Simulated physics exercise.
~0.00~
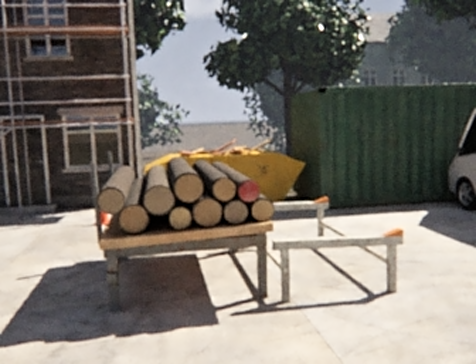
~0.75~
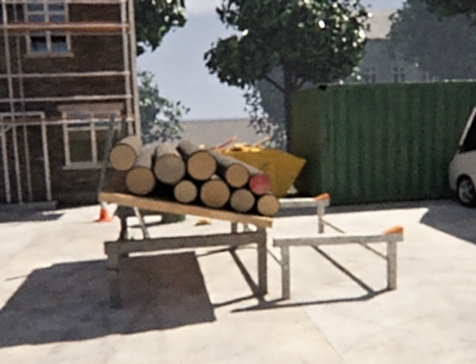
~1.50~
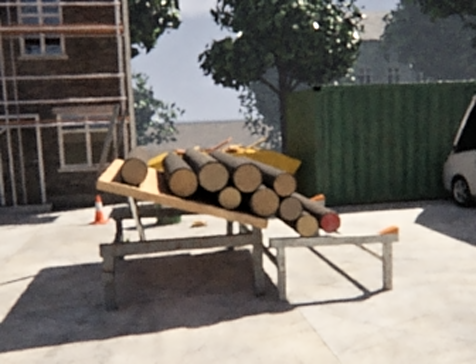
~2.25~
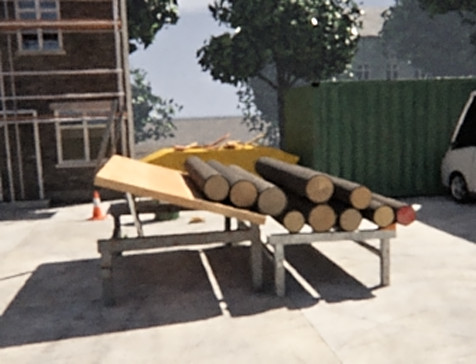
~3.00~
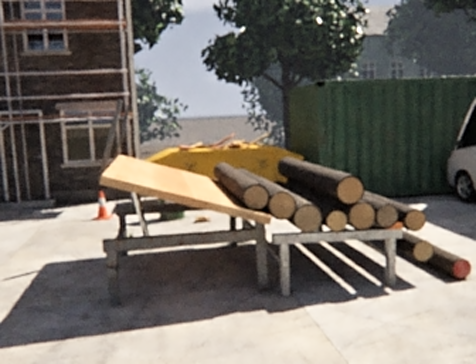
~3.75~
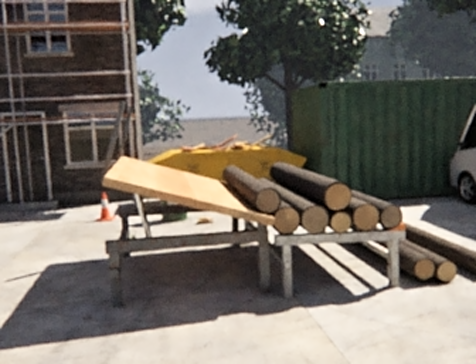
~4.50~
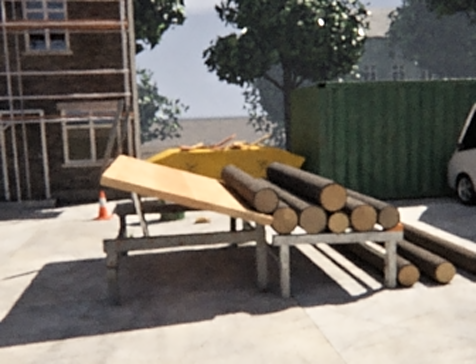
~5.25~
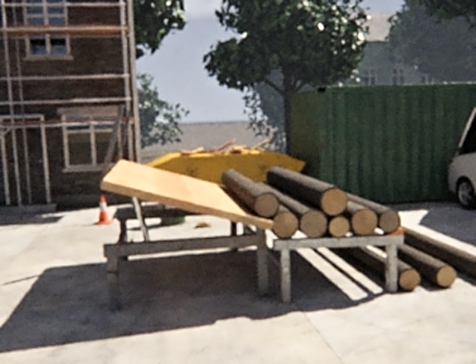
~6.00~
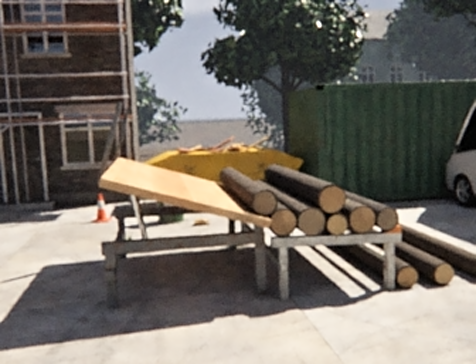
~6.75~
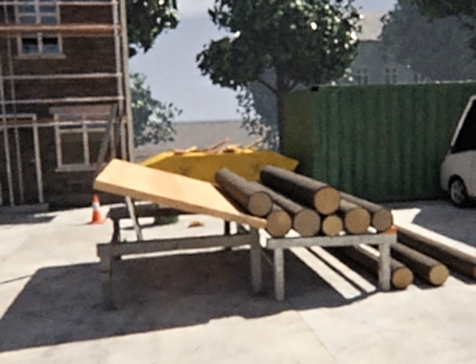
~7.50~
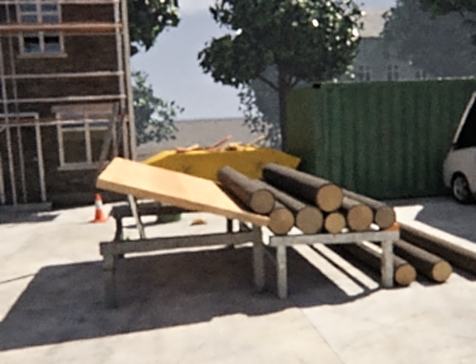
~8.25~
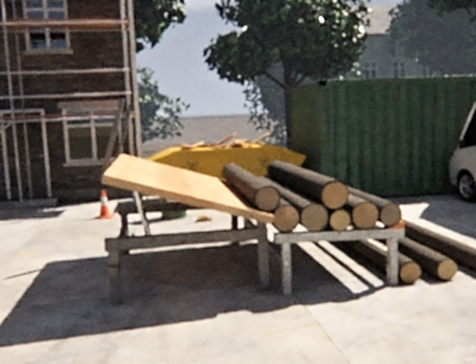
A large green container stands behind a sunlit paved yard, seen from the front by a slightly swaying camera, with a scaffolded brick building at left and a yellow skip in the middle. A stack of timber poles, one with a red end, rests on a wooden deck beside a lower metal rack. The deck's left side lifts, and the poles roll right onto the rack. The red one leads, passes over the stop at the far end and drops to the ground. Others follow it over, while the rest settle piled on the rack against the tilted deck.
